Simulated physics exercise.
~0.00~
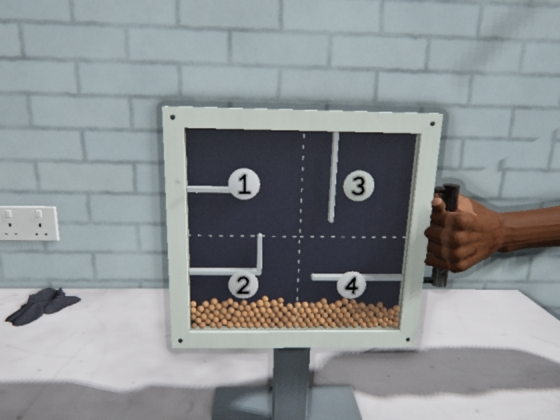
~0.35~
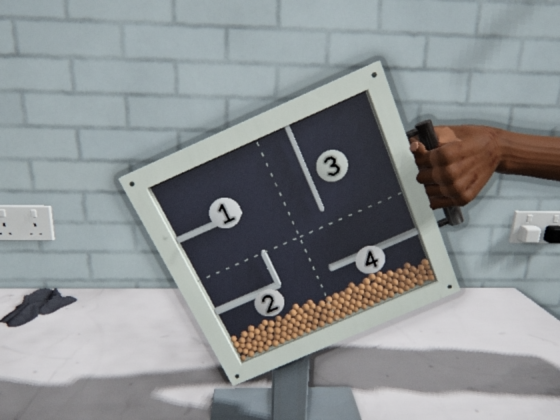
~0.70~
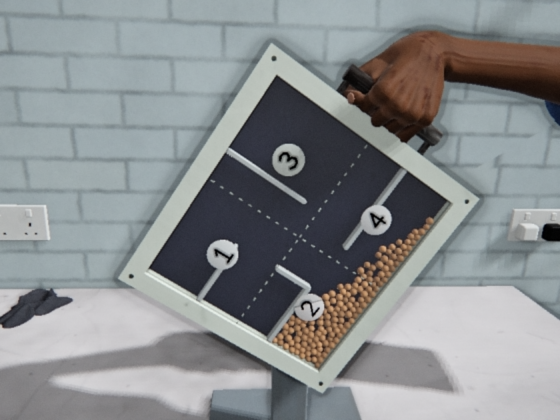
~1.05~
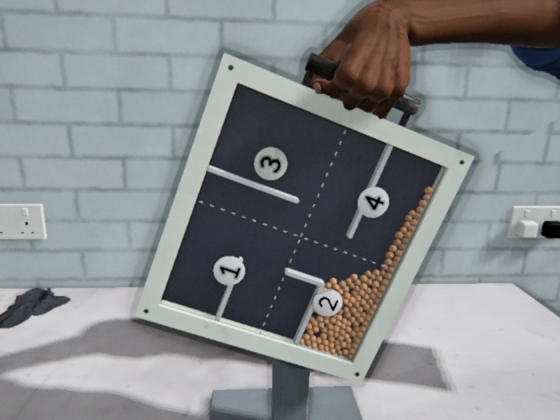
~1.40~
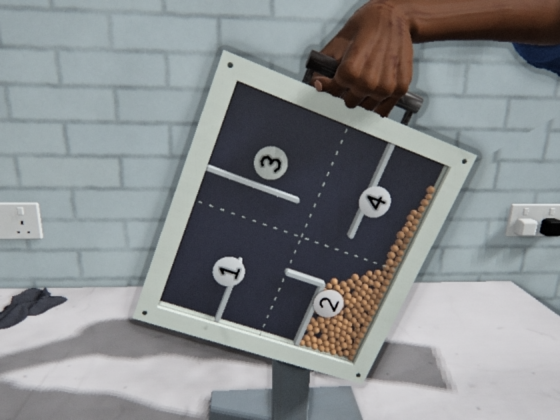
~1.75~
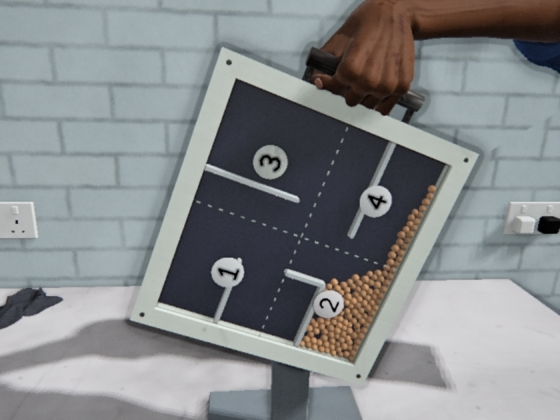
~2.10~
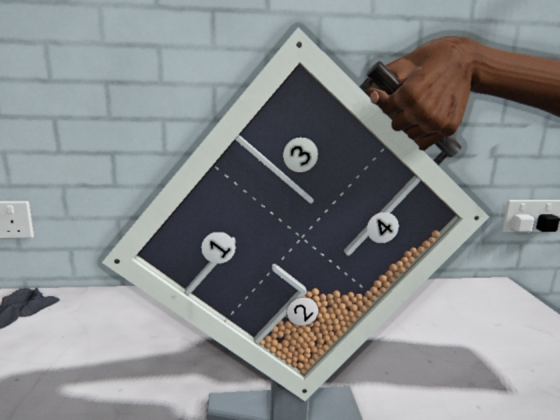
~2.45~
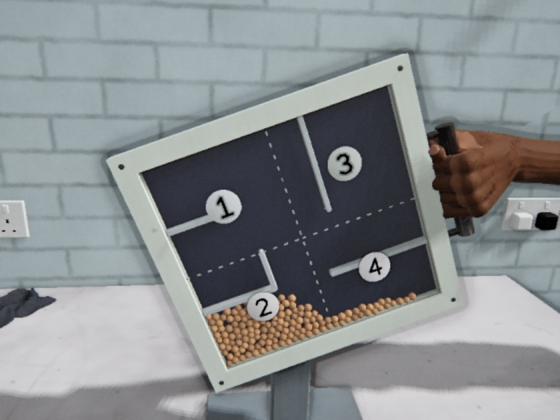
In the video, a hand turns a square framed case of small wooden beads anticlockwise, pauses, then swings it partway back, the beads sliding right and then left, ending with the case still tilted and most beads in the quarter marked two, some in four.
